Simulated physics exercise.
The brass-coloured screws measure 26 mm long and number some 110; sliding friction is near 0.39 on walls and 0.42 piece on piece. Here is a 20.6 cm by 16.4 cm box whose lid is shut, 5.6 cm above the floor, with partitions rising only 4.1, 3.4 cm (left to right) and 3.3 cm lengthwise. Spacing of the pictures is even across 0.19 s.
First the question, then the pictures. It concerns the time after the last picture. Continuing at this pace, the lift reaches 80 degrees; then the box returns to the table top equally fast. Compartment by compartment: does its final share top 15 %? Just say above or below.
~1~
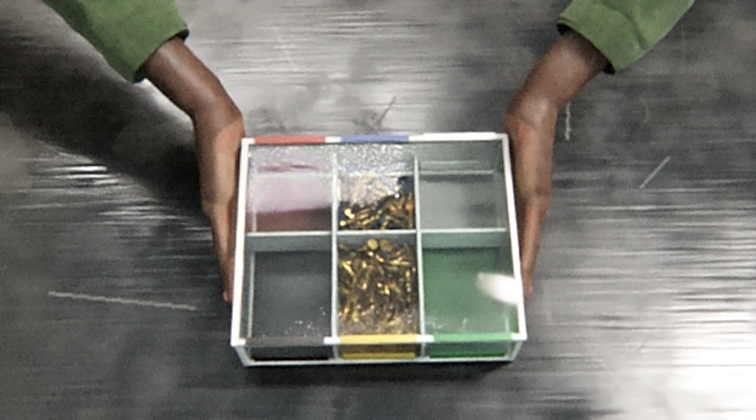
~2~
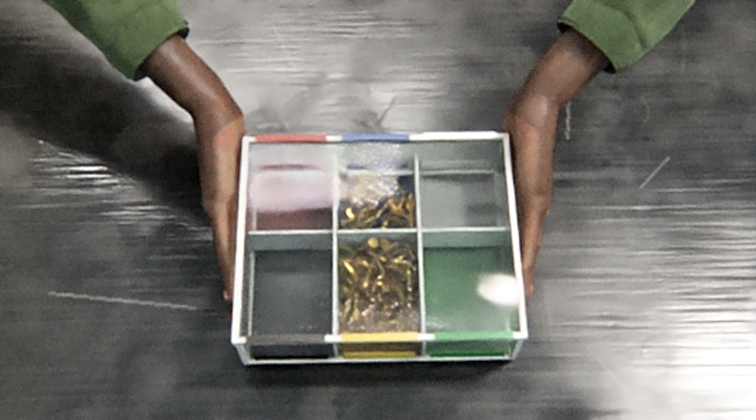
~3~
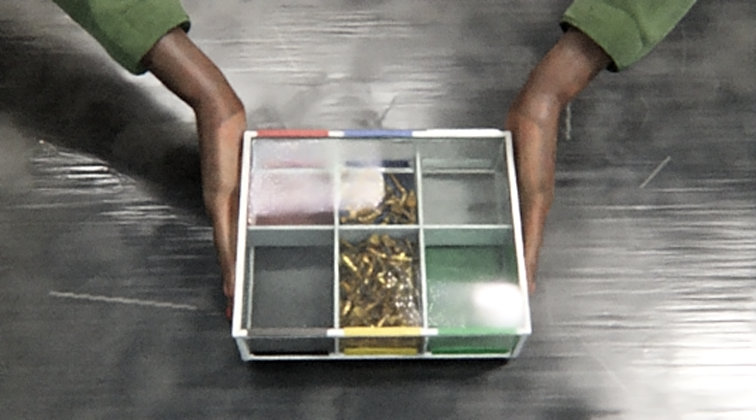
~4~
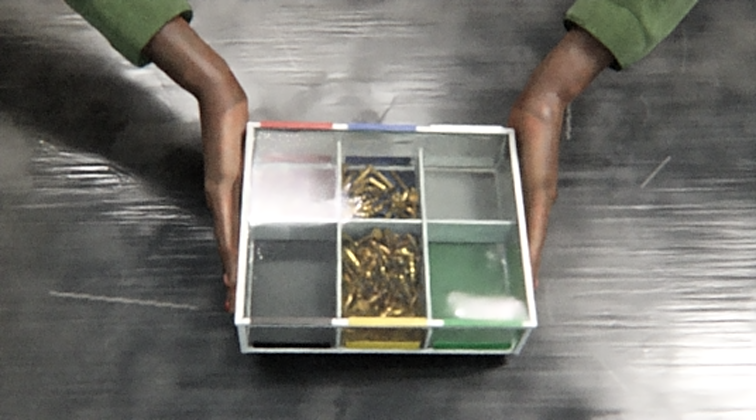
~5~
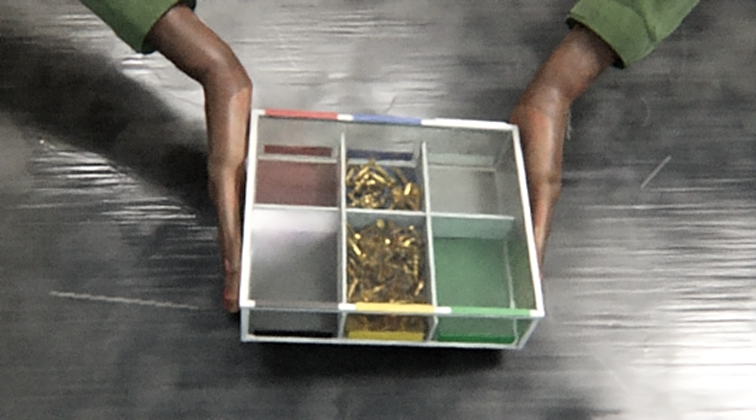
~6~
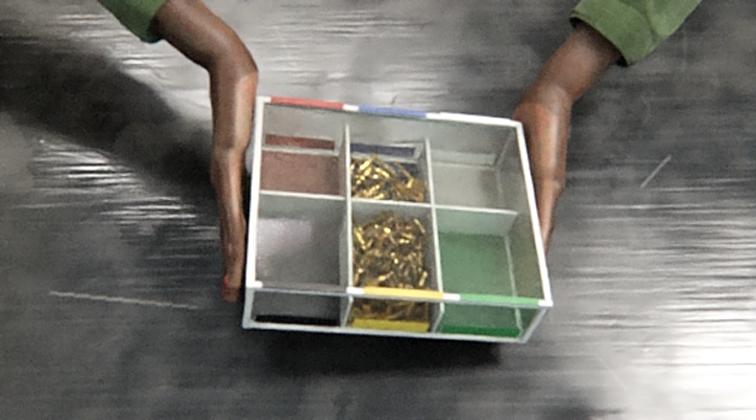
Red below, blue above, green below, yellow above, white above, black below.
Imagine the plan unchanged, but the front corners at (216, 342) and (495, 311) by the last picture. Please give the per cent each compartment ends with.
Each compartment ends with, in per cent, red 5, blue 25, green 0, yellow 60, white 0 and black 10.
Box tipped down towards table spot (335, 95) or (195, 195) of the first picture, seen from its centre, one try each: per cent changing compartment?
That would be close to 30 per cent, then close to 20 per cent.
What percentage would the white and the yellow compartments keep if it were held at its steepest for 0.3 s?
In that case white keeps 30% and yellow keeps 45%.
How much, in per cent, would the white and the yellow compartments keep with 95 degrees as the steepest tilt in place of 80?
With that change you'd see white at 40 % and yellow at 30 %.
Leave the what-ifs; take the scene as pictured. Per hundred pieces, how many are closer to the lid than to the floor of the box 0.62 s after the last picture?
Close to 30 in a hundred.
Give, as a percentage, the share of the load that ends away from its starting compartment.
It works out to about 30 per cent.
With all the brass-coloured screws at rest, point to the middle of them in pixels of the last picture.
Roughly pixel (402, 225).
Then, 0.62 s after the last picture, tilt 80 degrees; blue 25 %, yellow 70 %, white 5 %.
Then, 1.03 s after the last picture, tilt 34 degrees; blue 30 %, yellow 45 %, white 25 %.
Then, 1.52 s after the last picture, tilt 0 degrees; blue 30 %, yellow 45 %, white 25 %.
In the end, red 0 %, blue 30 %, green 0 %, yellow 45 %, white 25 %, black 0 %.
